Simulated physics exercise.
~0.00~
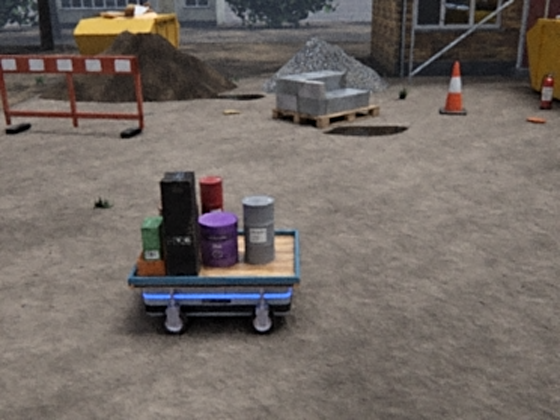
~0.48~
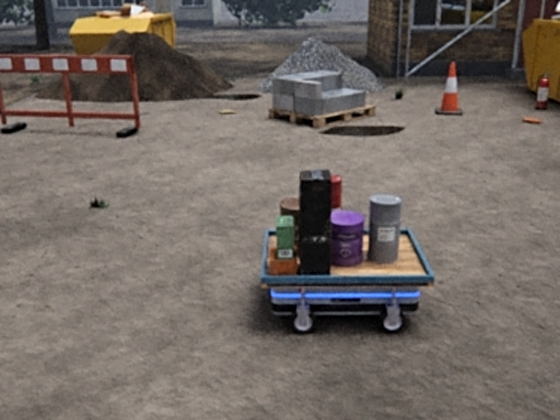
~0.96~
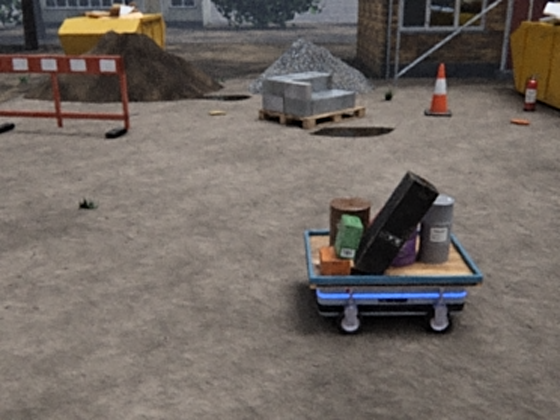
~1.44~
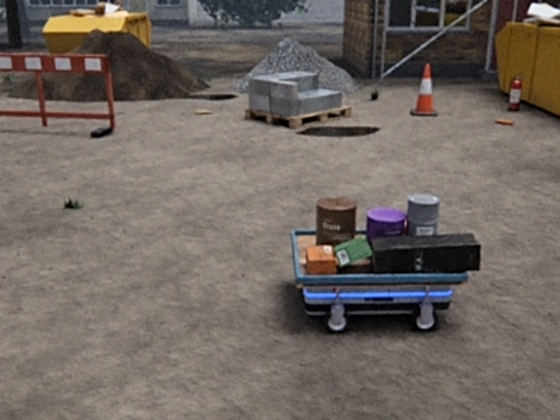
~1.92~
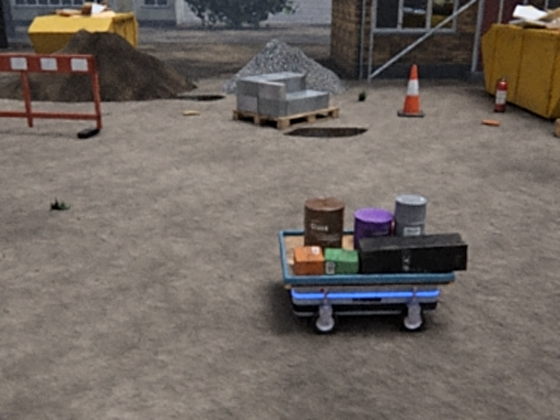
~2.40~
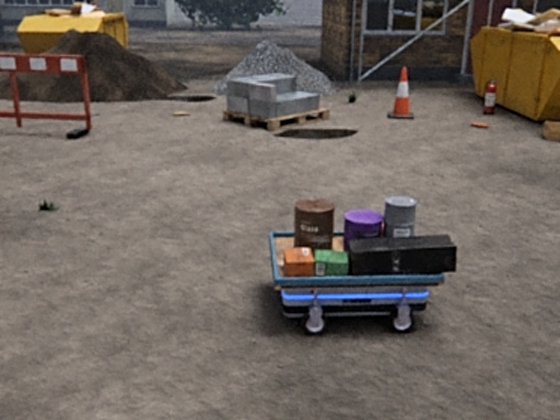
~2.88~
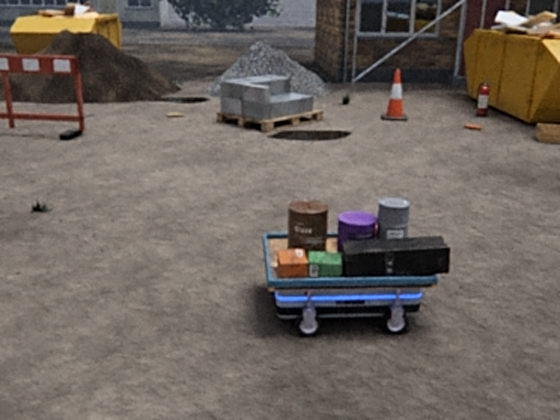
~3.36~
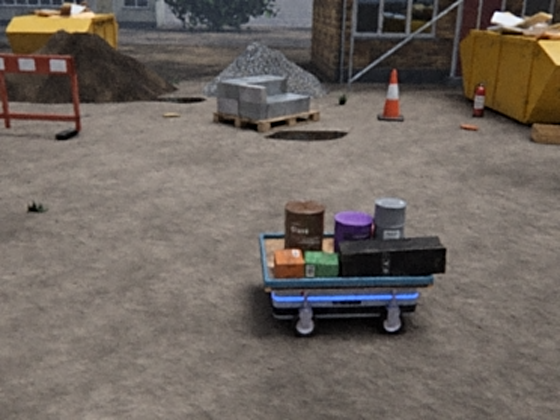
Building site with a loaded cart rolling right and stopping, its tall black box toppling rightward and lying among upright pails.
